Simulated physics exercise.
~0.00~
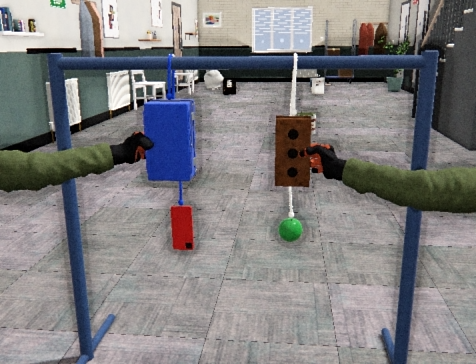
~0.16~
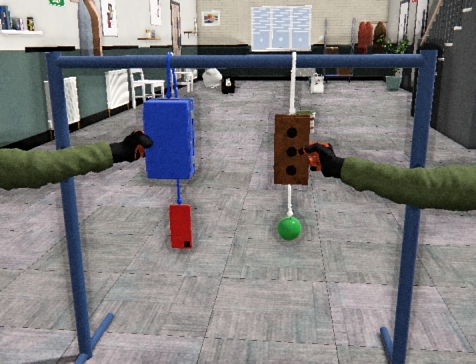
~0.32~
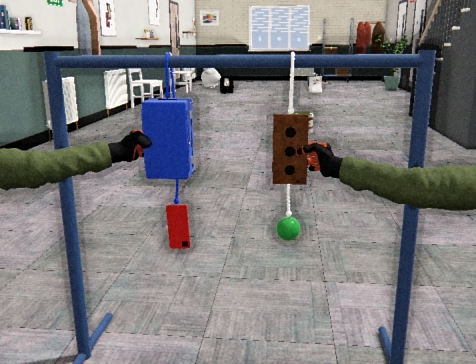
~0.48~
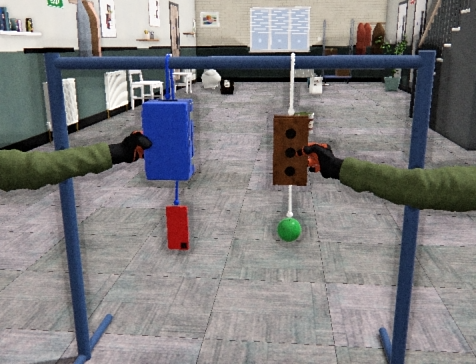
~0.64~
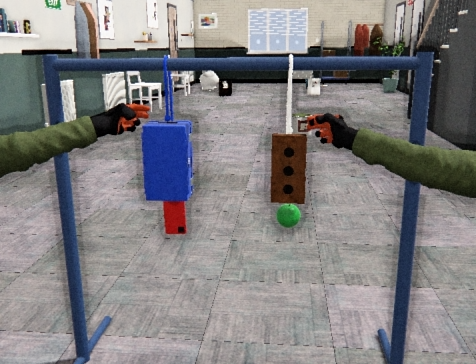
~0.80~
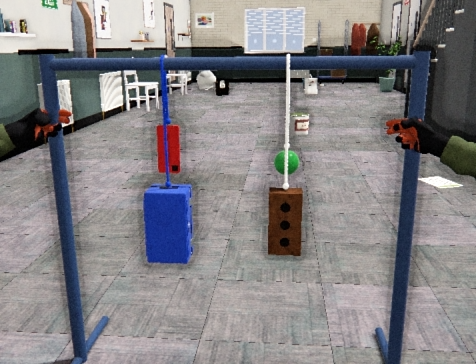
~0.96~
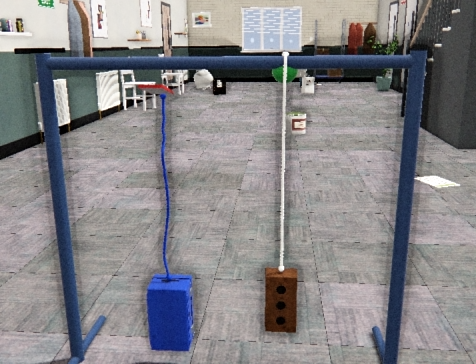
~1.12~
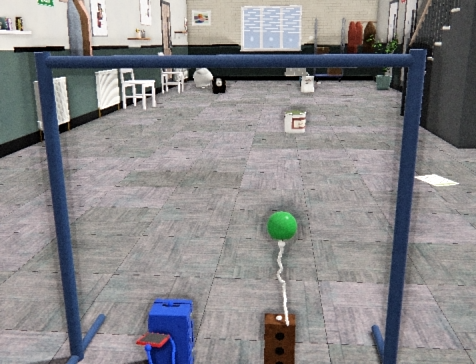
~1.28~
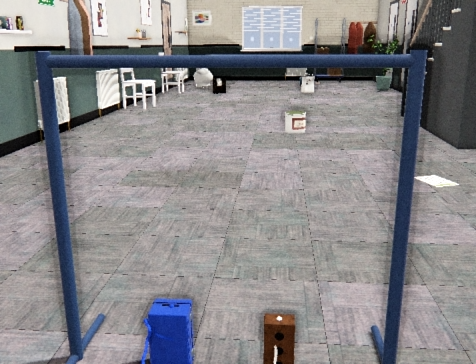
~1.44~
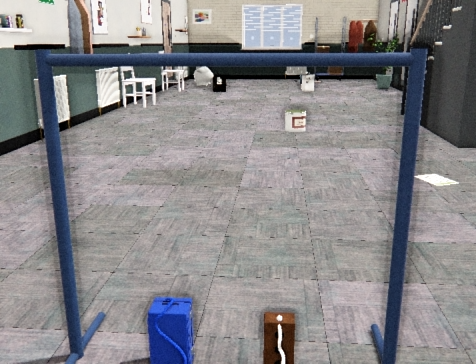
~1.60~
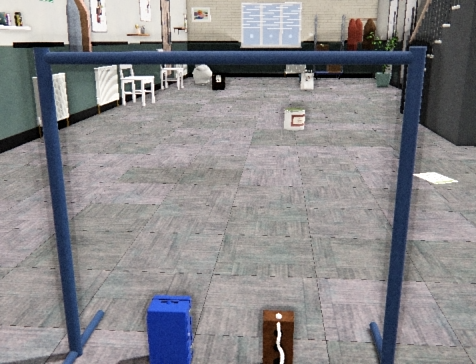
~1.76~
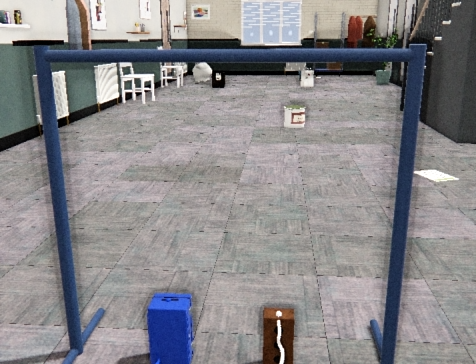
At the start, two gloved hands steady a blue case and a brown brick with holes, each hanging from a cord over a blue rail, with a small red object below the case and a green ball below the brick. The hands let go together and draw back out to the sides. The case and brick drop while the red object and ball rise toward the rail. Both cords come off the rail, and the small objects fall after them and go out of sight. The case and brick end on the floor, a white cord lying against the brick, the rail bare.
